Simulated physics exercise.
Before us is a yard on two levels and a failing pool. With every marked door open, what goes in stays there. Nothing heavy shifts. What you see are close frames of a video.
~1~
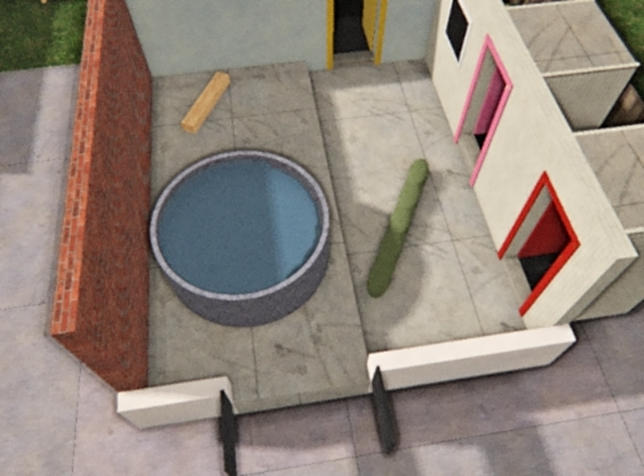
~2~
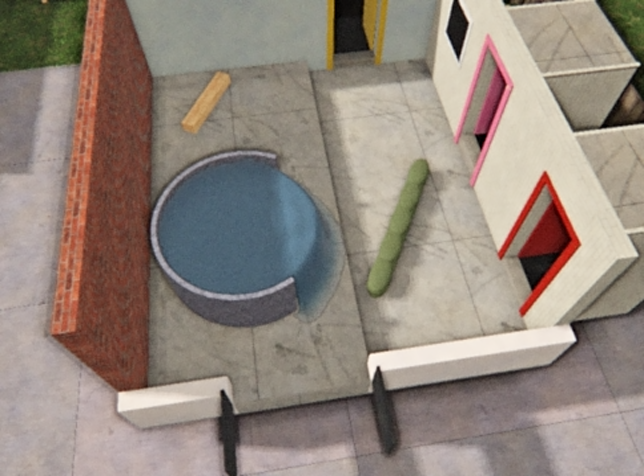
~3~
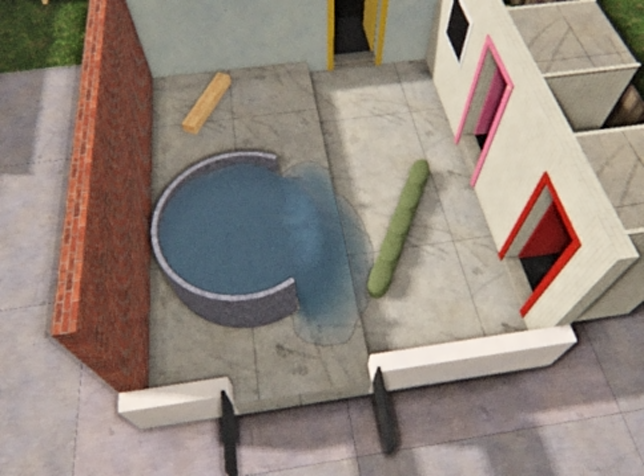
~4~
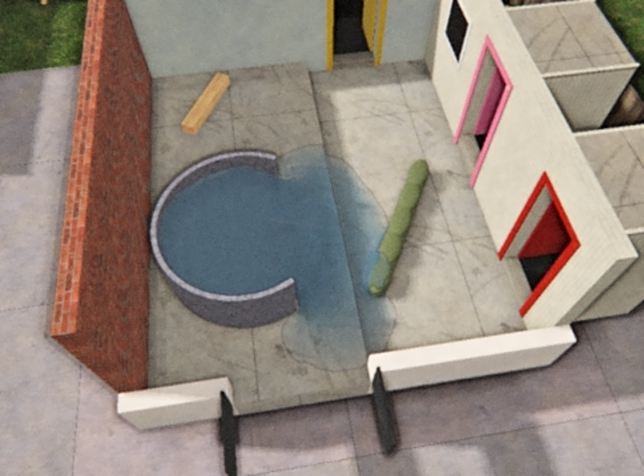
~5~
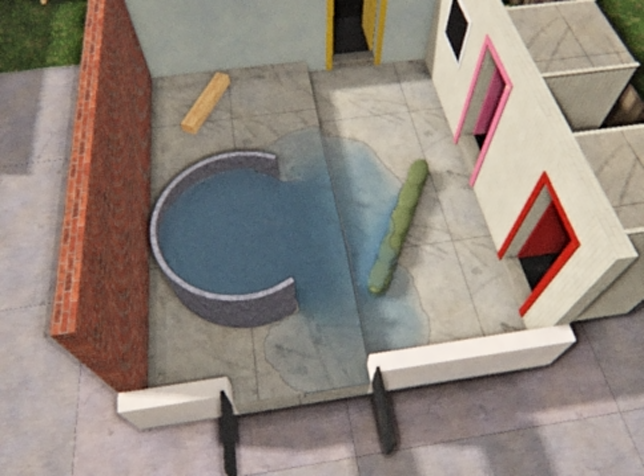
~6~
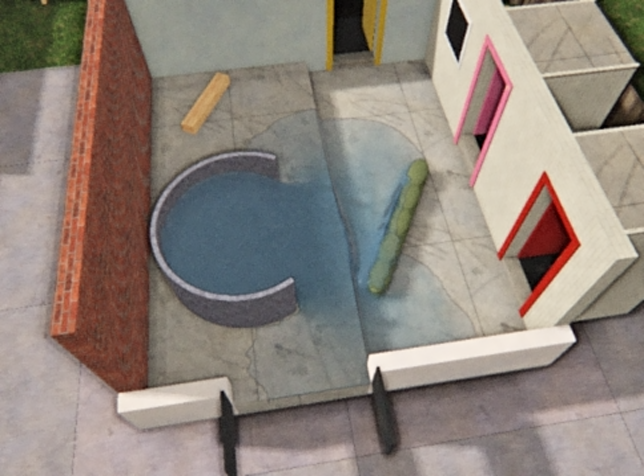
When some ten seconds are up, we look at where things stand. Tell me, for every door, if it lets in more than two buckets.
Here it is: The yellow door lets more than two through; the red door lets more than two through; the pink door keeps it to two or fewer.
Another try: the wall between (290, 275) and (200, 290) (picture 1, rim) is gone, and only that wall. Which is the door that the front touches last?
The pink door, I think.
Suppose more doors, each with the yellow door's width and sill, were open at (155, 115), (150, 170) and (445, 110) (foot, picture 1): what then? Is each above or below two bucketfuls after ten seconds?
In sequence: Falls short, falls short, exceeds it.
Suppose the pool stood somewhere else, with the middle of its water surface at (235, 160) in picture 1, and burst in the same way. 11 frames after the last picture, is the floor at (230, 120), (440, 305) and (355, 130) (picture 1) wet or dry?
Point by point: Still bare; swamped; swamped.
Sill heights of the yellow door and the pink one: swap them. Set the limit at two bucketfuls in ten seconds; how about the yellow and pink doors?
Yellow: Over the mark; pink: Over the mark.
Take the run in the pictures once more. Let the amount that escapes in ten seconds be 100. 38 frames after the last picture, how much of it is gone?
Working it through, I arrive at 75 per cent.
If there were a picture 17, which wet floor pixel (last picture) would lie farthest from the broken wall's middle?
My estimate: Roughly (425, 62).
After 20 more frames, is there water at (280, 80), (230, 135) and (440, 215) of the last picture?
Point 1: Drenched; point 2: Not wet; point 3: Drenched.
A moment on, water covers 55 % of the floor; the yellow door wet at the sill, nothing in, the red door under two buckets in, the pink door not reached.
Next, water covers 55 % of the floor; the yellow door under two buckets in, the red door over two buckets in, the pink door wet at the sill, nothing in.
Then, water covers 60 % of the floor; the yellow door far over two buckets in, the red door far over two buckets in, the pink door wet at the sill, nothing in.
Later, water covers 65 % of the floor; the yellow door far over two buckets in, the red door far over two buckets in, the pink door under two buckets in.
In the end, water covers 65 % of the floor; the yellow door far over two buckets in, the red door far over two buckets in, the pink door under two buckets in.
